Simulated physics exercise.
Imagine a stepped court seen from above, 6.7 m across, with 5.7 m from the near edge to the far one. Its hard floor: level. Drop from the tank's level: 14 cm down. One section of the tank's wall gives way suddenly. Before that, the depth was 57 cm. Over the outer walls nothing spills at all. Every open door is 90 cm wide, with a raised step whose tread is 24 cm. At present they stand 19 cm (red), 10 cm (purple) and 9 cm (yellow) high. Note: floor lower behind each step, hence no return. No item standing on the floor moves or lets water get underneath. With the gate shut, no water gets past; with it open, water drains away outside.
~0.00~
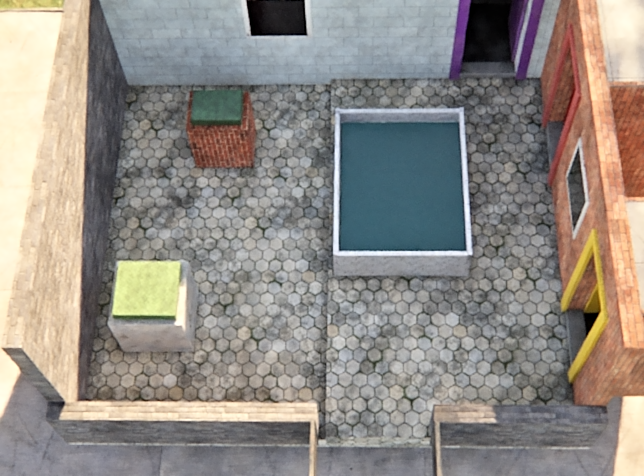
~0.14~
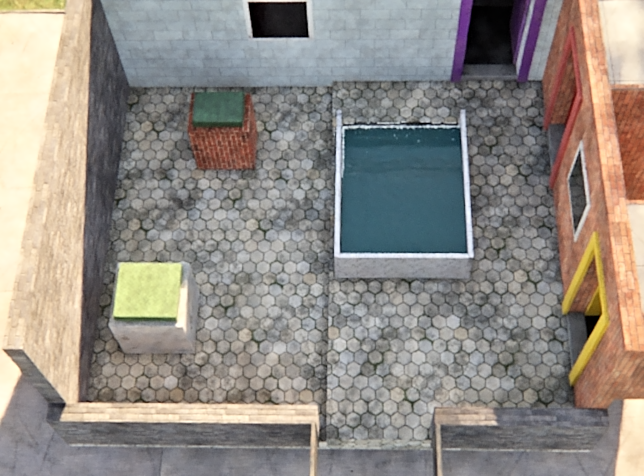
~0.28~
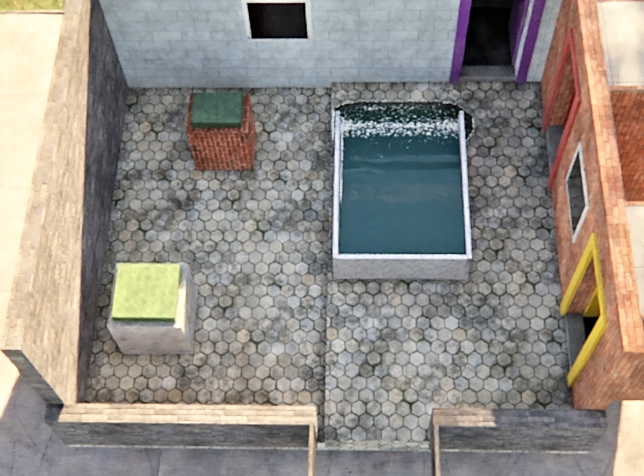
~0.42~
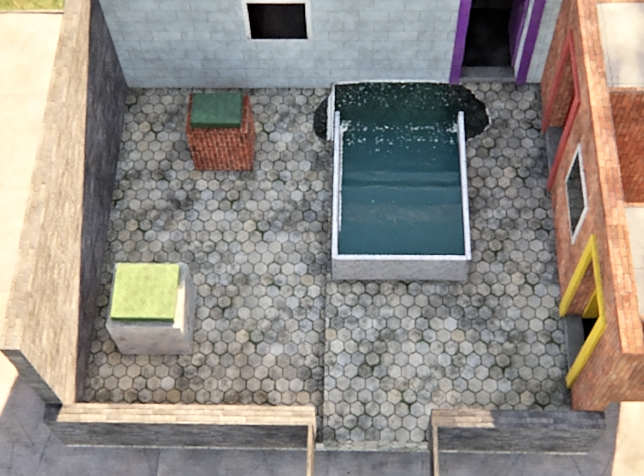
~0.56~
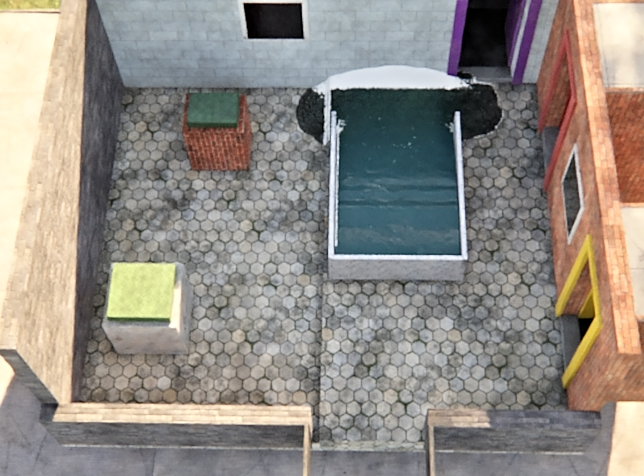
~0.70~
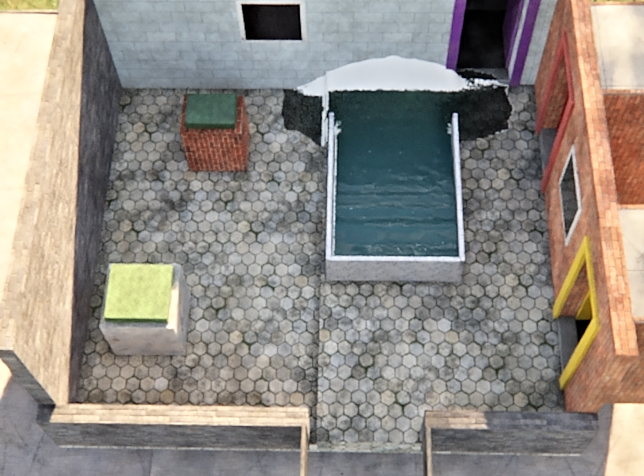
At first, a walled tank of still, dark water stands on the dry paved floor of a courtyard. Its far side opens and water pours out, foaming over the gap and spreading left and right across the paving. The water then climbs against the pale back wall and reaches the purple door.
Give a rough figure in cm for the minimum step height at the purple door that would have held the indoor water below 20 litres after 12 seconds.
22 cm.
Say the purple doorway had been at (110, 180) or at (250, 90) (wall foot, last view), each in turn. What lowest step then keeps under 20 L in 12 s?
About 8.5 cm for the first and 9.0 cm for the second.
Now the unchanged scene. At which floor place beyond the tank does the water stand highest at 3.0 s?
Near (131, 111).
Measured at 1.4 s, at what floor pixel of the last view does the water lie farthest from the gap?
Around pixel (199, 93).
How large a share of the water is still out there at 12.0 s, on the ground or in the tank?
I'd put it at about 88 per cent.
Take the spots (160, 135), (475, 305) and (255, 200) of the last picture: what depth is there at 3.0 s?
About 7, 1 and 2 cm respectively.
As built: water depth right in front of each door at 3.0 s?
Depths, in cm - red: 18, purple: 22, yellow: 1.
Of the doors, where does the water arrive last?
The last one is the yellow door.
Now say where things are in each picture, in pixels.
In the first picture, the tank at (401, 182) is whole and still, 57 cm deep; the purple door at (494, 37) is dry.
In the second picture, the front is at a hidden place, 0.2 m from the gap on the far side; 0.2 m2 of floor is wet, 57 cm left at the back.
In the third picture, the gap is on the far side, the front 0.7 m out at (360, 105); the back of the tank holds 57 cm.
In the fourth picture, the gap is on the far side, the front 1.1 m out at (344, 85); the back of the tank holds 57 cm.
In the fifth picture, the front is at (483, 85), 1.2 m from the gap on the far side; 2.8 m2 of floor is wet, 57 cm left at the back.
In the sixth picture, water pours out on the far side and has run 1.4 m, to (503, 87); about 12 cm deep outside, 55 cm at the back; water is at the purple door at (489, 44).
After 1.4 s water covers 15 % of the floor, deepest (44 cm) near (387, 89); 21 cm at the purple door, 12 litres in over its 10 cm step.
After 3.0 s water covers 40 % of the floor, deepest (38 cm) near (131, 111); 22 cm at the purple door, 87 litres in over its 10 cm step.
After 12.0 s water covers 100 % of the floor, deepest (12 cm) near (92, 303); 6 cm at the purple door, 153 litres in over its 10 cm step.
At the purple door as built, the water arrived by 0.6 s and peaked near 23 cm at 2.8 s.
With a step of 18 cm, 47 litres would have come in within the 12 s; with 24.5 cm, 11 litres. So under 20 litres takes about 22 cm.
